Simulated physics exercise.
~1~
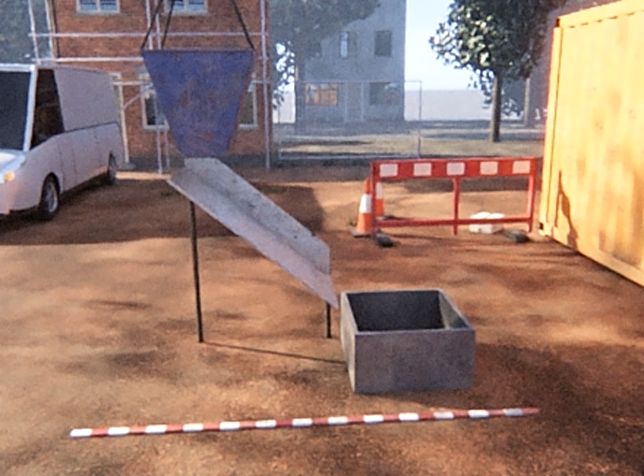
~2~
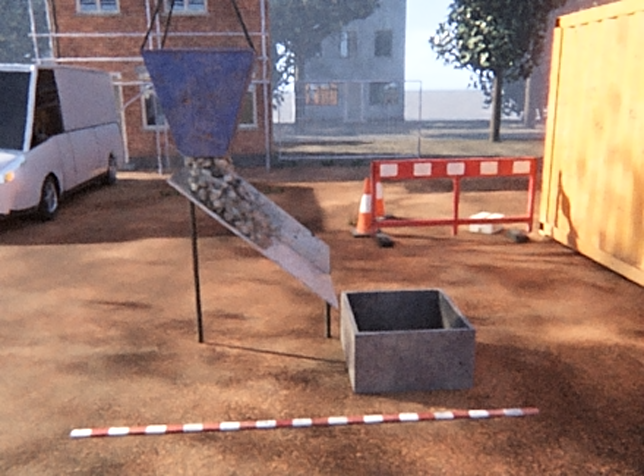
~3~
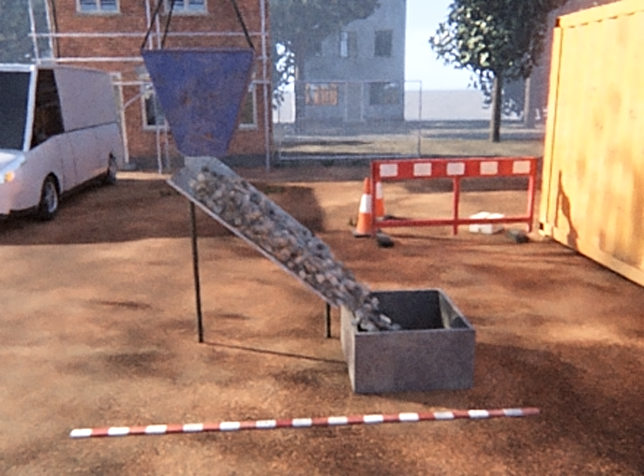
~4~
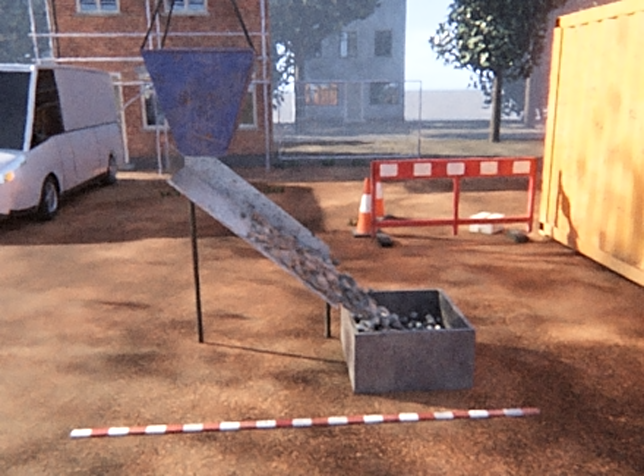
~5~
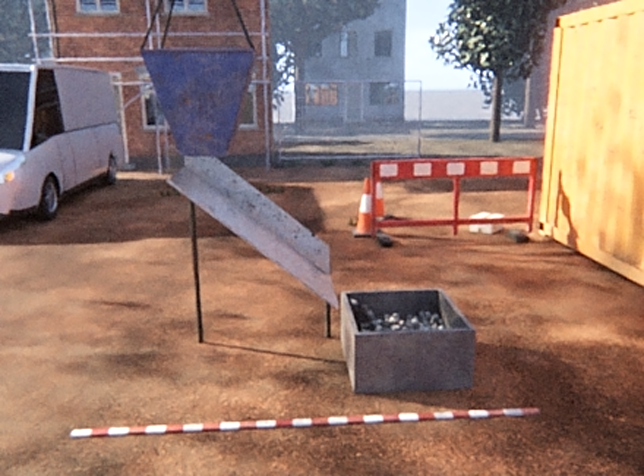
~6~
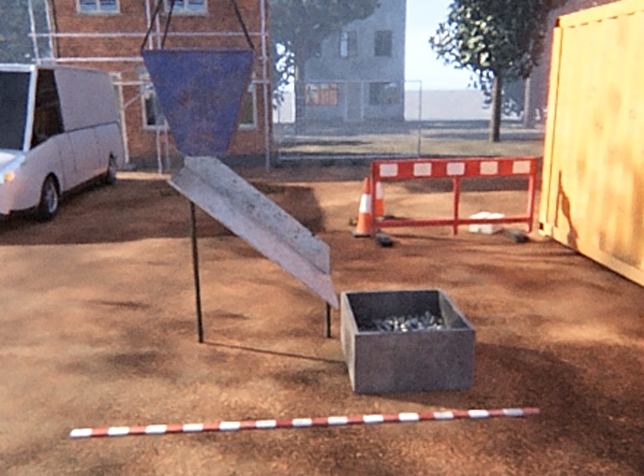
Building site with stones dropping from a blue hopper, sliding right down a steel chute and settling in a grey bin.
